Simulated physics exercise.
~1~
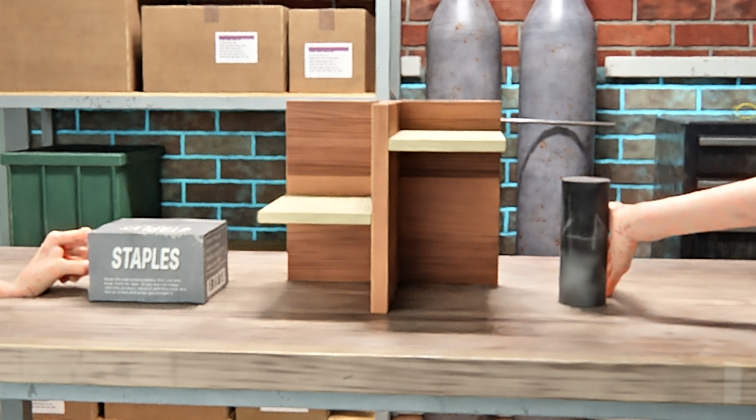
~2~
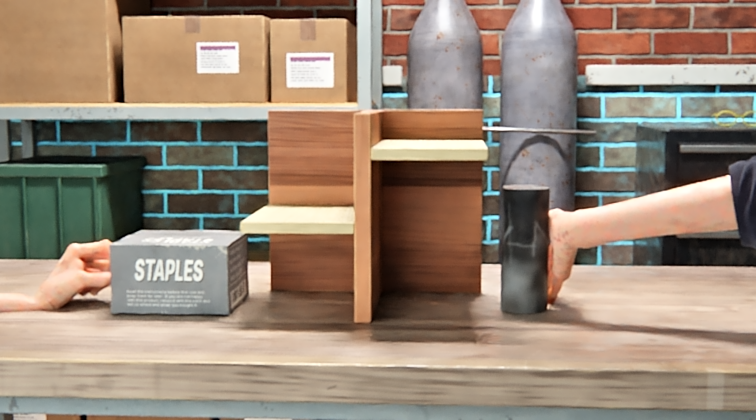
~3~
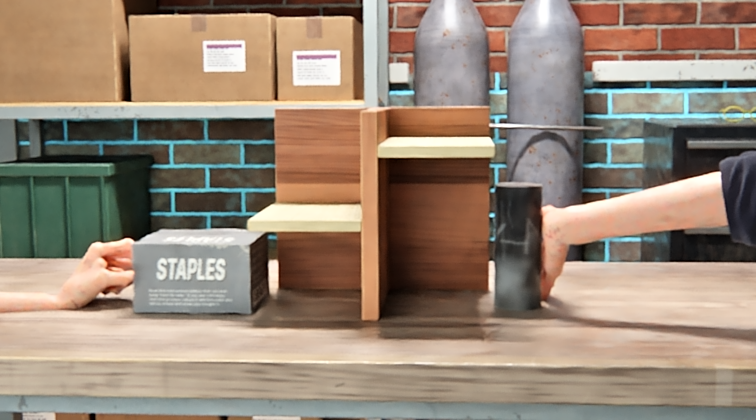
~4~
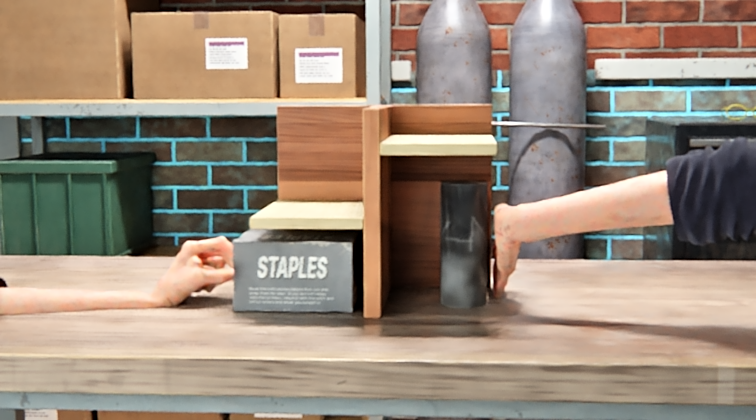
Two hands slide a grey box and a black cylinder inward beneath a rack's shelves.
